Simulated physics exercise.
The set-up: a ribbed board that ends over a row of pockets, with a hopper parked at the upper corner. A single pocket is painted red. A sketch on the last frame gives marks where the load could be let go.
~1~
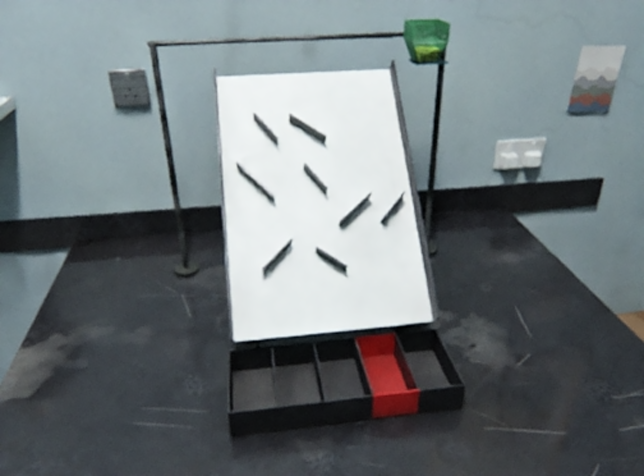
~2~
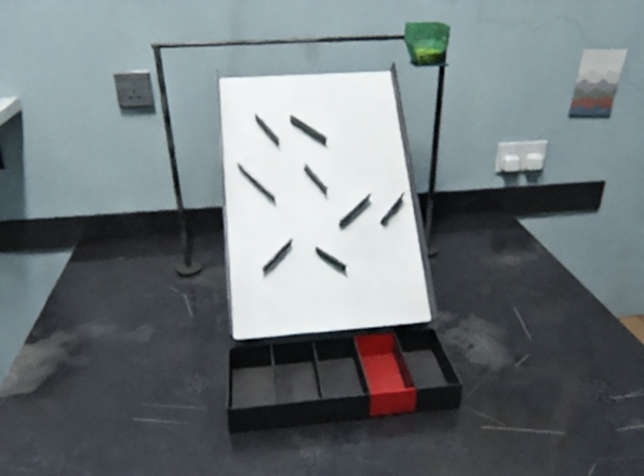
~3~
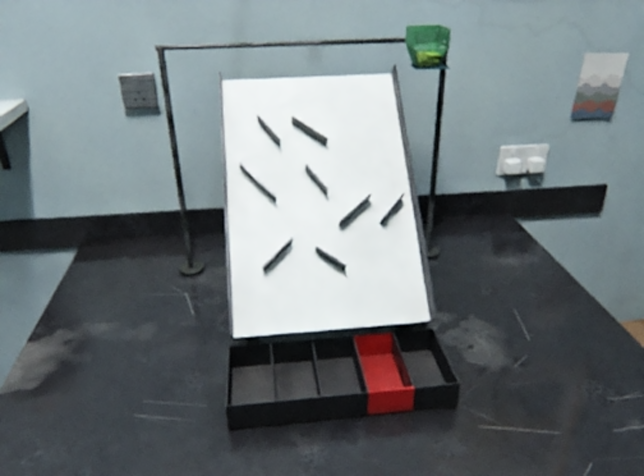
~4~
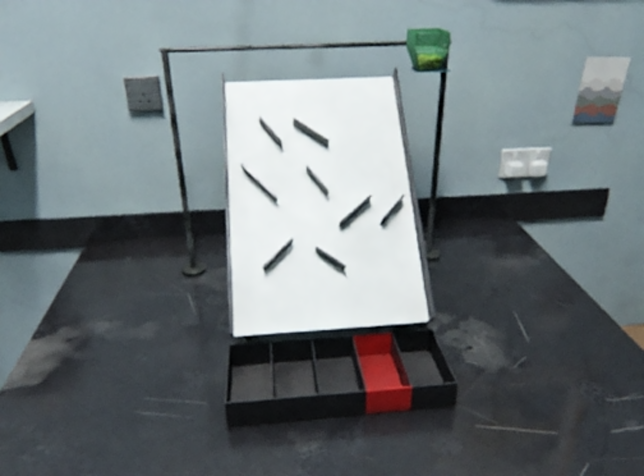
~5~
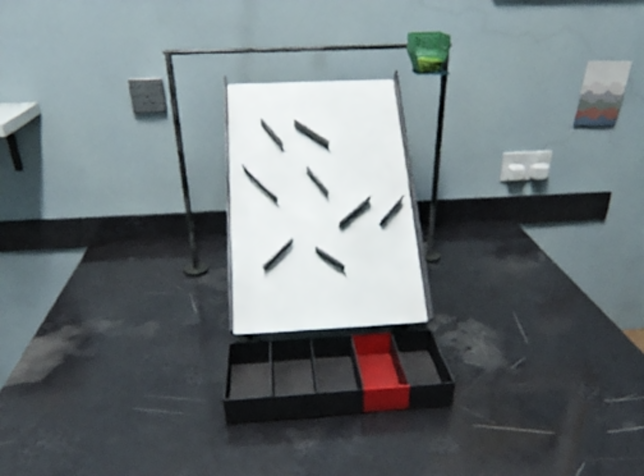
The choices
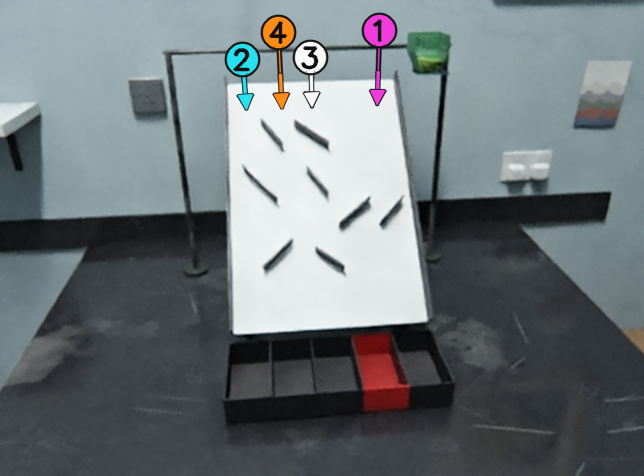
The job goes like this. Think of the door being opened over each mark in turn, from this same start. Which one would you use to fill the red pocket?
Go for 3.
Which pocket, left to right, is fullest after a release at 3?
The fourth.
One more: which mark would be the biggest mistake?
Here it is mark 2.
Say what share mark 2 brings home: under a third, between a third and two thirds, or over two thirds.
Under a third.
On the marked copy, mark 1 meets the board at (377, 99); mark 2 meets the board at (246, 104); mark 3 meets the board at (311, 101); mark 4 meets the board at (281, 102).
If 1 is chosen, roughly a third in the red pocket, roughly two thirds in other pockets, just a few outside the box.
If 2 is chosen, about a tenth in the red pocket, the larger part in other pockets, about a tenth outside the box.
If 3 is chosen, roughly two thirds in the red pocket, roughly a third in other pockets, just a few outside the box.
If 4 is chosen, roughly a quarter in the red pocket, roughly two thirds in other pockets, about a tenth outside the box.
